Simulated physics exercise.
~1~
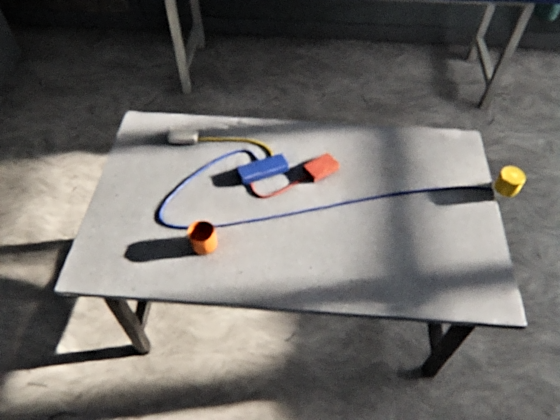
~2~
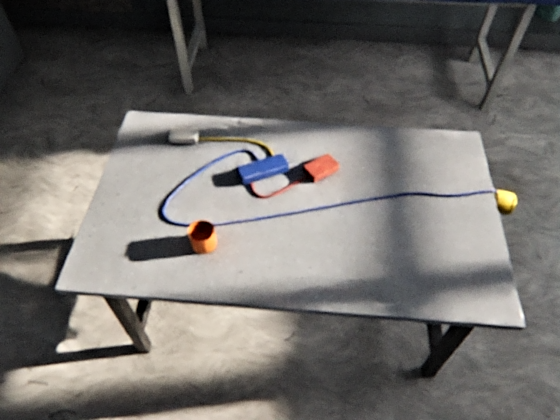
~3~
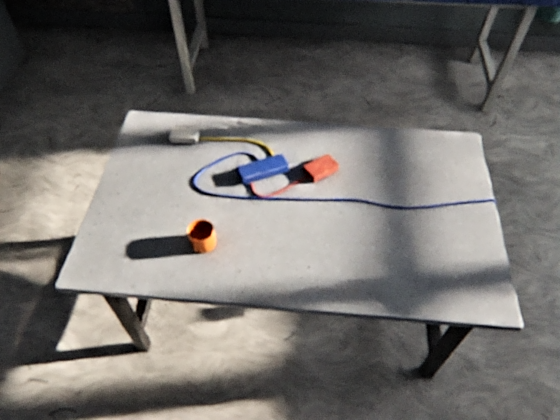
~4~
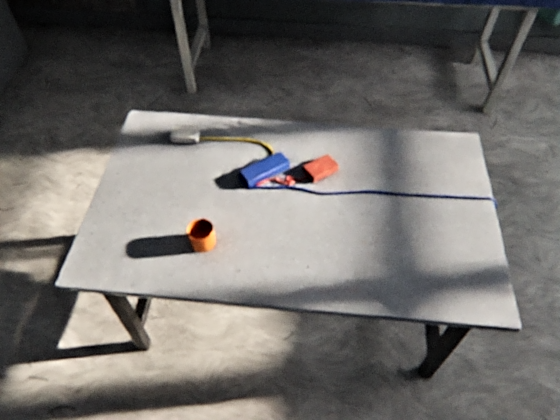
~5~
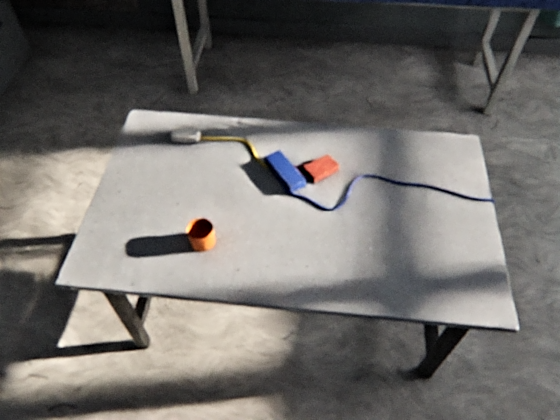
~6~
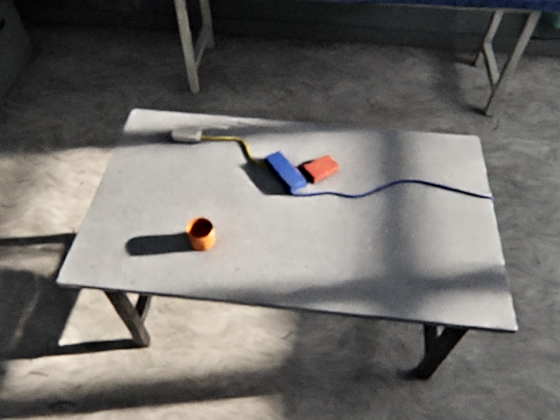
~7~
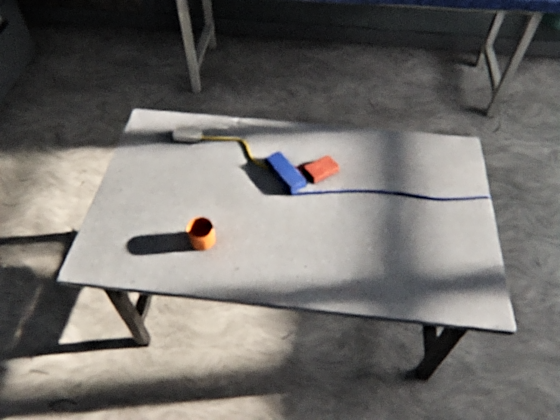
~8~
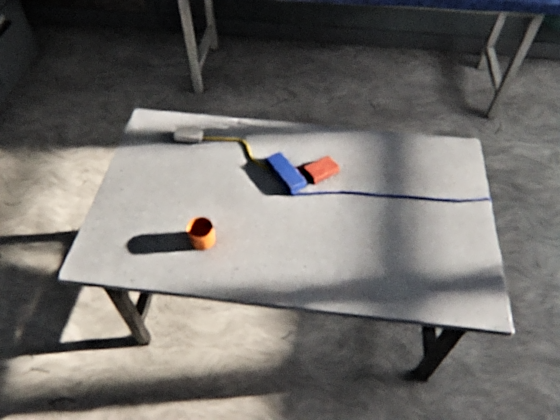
The clip shows a yellow object tipping off the right edge of a grey table, pulling its blue cable taut and dragging the blue strip slightly right and askew beside a red block, while the orange cup and white device stay put and the cable ends stretched over the edge.
